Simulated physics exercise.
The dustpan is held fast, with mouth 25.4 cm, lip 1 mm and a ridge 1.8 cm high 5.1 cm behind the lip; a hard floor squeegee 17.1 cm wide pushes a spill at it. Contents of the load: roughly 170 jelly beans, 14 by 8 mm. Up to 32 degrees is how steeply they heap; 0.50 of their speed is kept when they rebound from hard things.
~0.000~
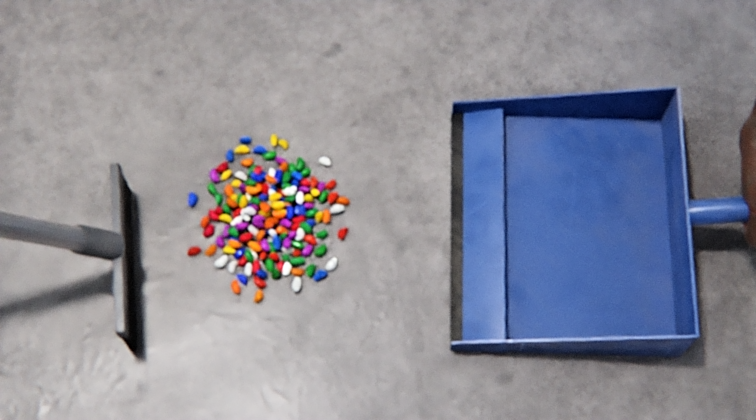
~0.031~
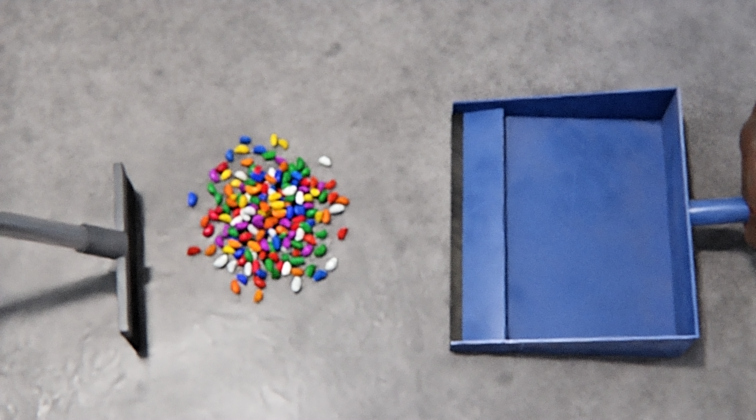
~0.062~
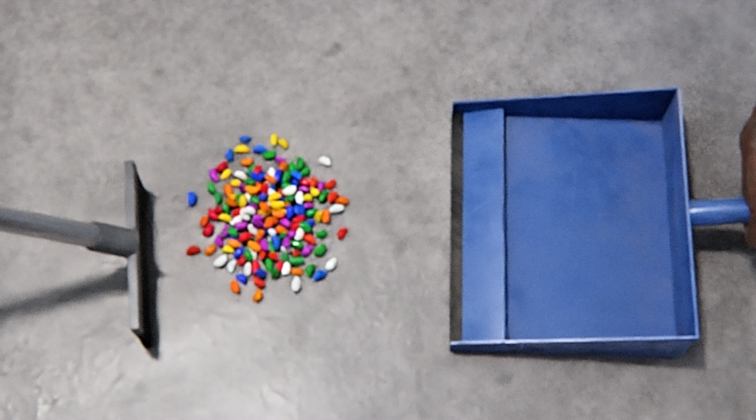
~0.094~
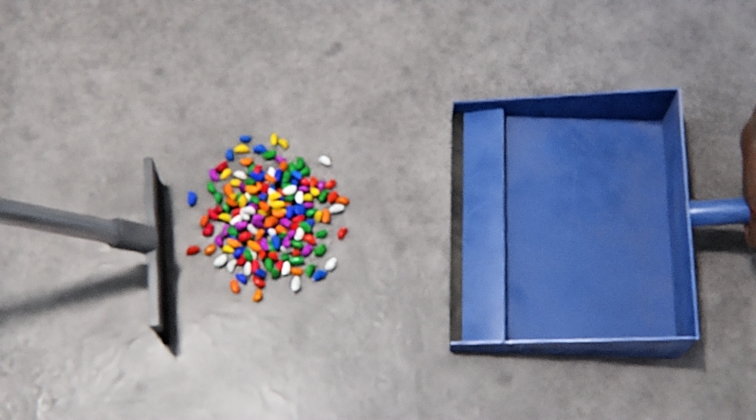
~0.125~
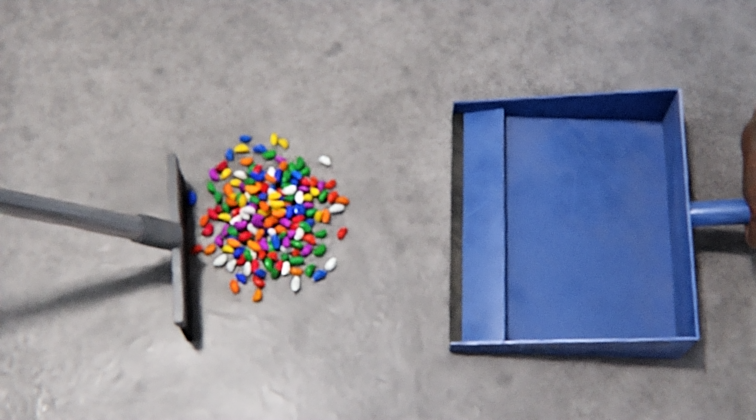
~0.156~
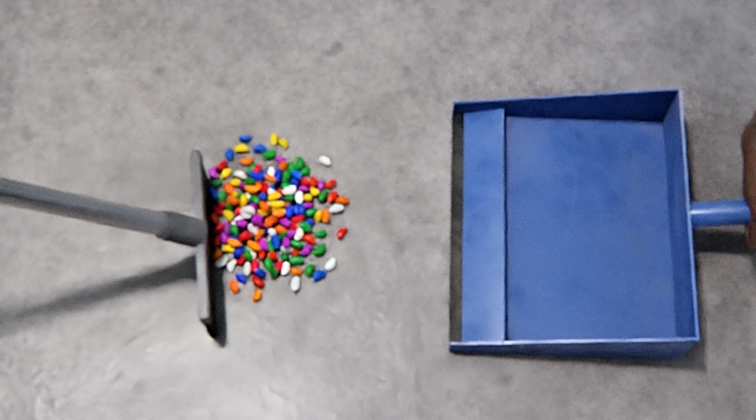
On a gray, hard floor, a squeegee on a long handle slid rightward from the left and nudged the near edge of a colorful jelly bean pile, while a blue dustpan stayed still at right.
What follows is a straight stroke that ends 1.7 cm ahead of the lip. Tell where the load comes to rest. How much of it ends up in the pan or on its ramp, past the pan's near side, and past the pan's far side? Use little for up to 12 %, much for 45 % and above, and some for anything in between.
Pan: Some; near side: Little; far side: Little.
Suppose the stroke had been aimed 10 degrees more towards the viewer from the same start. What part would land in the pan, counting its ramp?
Estimate: 25 % in pan or on ramp.
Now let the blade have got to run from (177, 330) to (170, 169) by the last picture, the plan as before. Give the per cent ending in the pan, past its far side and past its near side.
You'd see pan at 15, far at 0 and near at 0.
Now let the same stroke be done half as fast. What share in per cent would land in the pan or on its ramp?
Share: Close to 25 %.
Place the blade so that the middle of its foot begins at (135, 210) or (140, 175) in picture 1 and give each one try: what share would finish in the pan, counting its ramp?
The two tries give about 40 % and about 25 %.
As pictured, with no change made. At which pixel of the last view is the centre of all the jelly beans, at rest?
(447, 180).
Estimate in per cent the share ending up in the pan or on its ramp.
Close to 30 in a hundred end up there.
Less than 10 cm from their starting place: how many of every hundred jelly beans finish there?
I'd guess some 5 per cent.
After 0.31 s, middle of the blade 13 cm from the lip; 0 % over the lip, far side 0 %, near side 0 %.
Then, at 0.41 s, middle of the blade 5 cm from the lip; 0 % over the lip, far side 5 %, near side 0 %.
After 0.64 s, middle of the blade 3 cm from the lip; 30 % over the lip, far side 5 %, near side 0 %.
In the end, at 2.0 s, pan 30 %, near side 0 %, far side 10 %, in front of the lip or behind the blade 60 %.
